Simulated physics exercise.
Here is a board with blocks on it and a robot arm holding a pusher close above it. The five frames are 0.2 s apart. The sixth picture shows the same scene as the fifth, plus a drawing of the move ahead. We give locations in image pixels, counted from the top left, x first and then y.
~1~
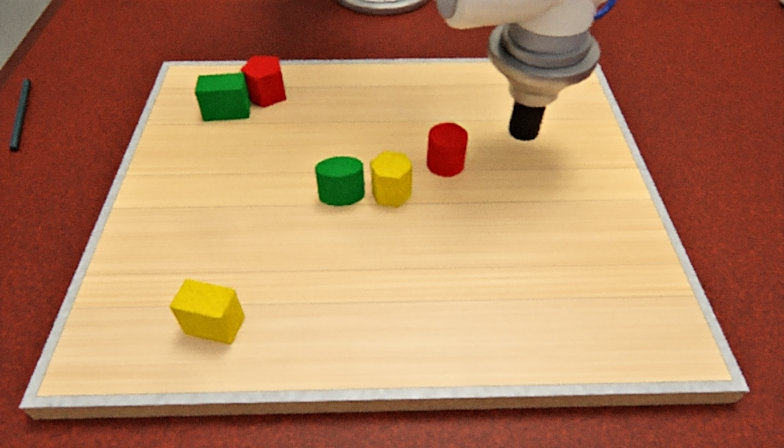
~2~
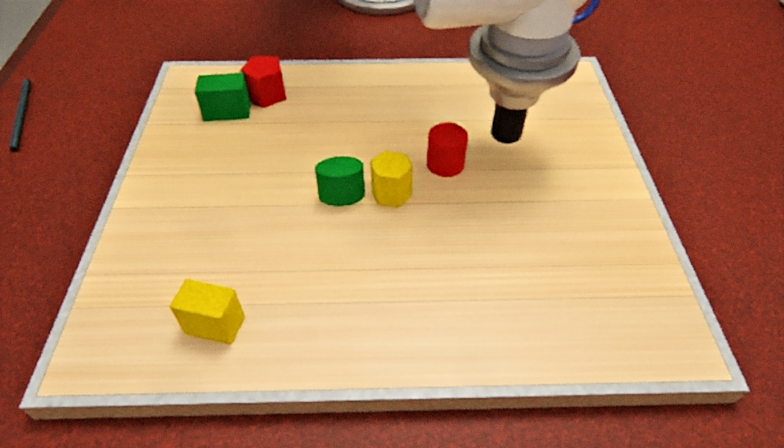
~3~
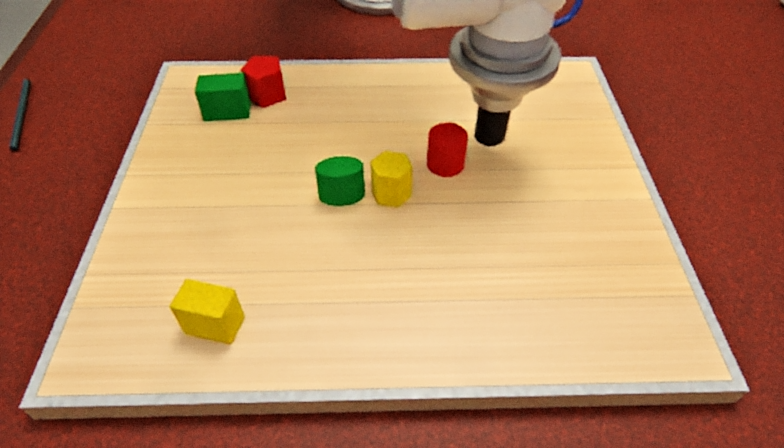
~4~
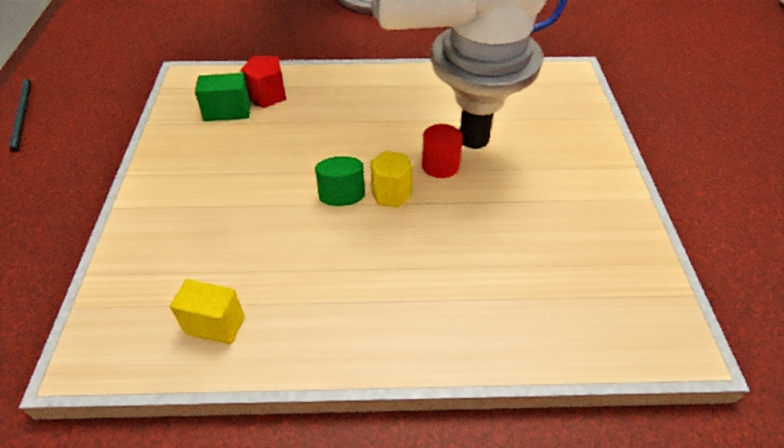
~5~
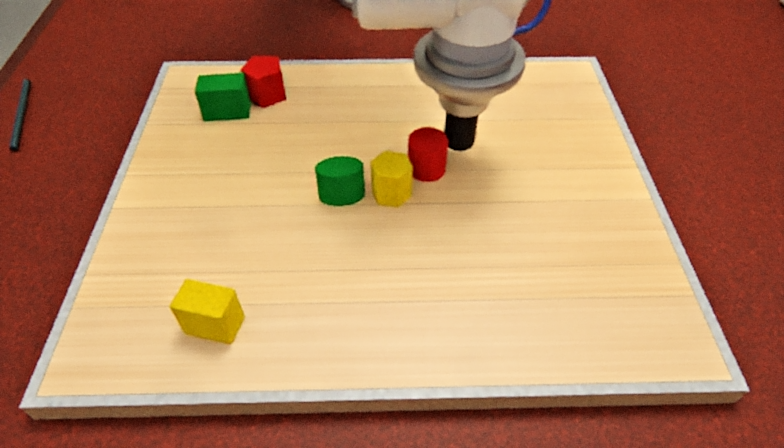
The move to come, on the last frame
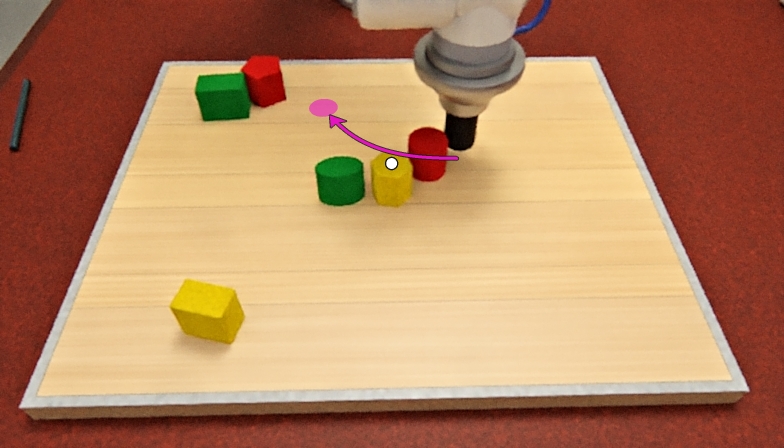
A robot arm with a black pusher moves left across a wooden board, reaches a red disc, and pushes it left toward a yellow hexagonal block beside a green oval block, while the other blocks stay still.
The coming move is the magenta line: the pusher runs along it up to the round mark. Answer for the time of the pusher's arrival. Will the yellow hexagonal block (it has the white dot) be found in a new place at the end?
Short answer: Yes.
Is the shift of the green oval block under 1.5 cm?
Going by the path, yes.
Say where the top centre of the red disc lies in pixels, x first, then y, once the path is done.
Top centre: (382, 145).
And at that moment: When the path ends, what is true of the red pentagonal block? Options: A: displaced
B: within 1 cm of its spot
B - within 1 cm of its spot.
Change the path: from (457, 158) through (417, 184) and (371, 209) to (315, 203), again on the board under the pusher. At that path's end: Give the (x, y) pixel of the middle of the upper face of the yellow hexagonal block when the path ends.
Its top centre is at about (314, 205).
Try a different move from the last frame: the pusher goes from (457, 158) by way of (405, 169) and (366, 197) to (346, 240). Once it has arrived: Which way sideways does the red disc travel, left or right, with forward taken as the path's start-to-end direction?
It shifts rightward.
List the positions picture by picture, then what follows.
The first frame shows tip of the pusher at (524, 132), middles of tops, red pentagonal block at (262, 65), green oval block at (339, 166), yellow hexagonal block at (392, 164), red disc at (448, 134).
The second frame shows pusher at (506, 134), nothing pushed.
The third frame shows pusher at (490, 137), nothing pushed.
The fourth frame shows pusher at (474, 139), red disc at (443, 135).
The fifth frame shows pusher at (459, 141), red pentagonal block at (262, 65), green oval block at (339, 166), yellow hexagonal block at (392, 164), red disc at (428, 139).
The line goes from (457, 158) over (400, 154) and (353, 135) to (323, 108); the dot is on the yellow hexagonal block.
The first path, step by step. One third of the way, pusher at (400, 137); yellow hexagonal block at (382, 173); red disc at (385, 146).
Two thirds of the way, pusher at (351, 118); yellow hexagonal block at (382, 173); red disc at (382, 145).
At the end, pusher at (322, 91); red pentagonal block unmoved; green oval block unmoved; yellow hexagonal block at (382, 173); red disc at (382, 145).
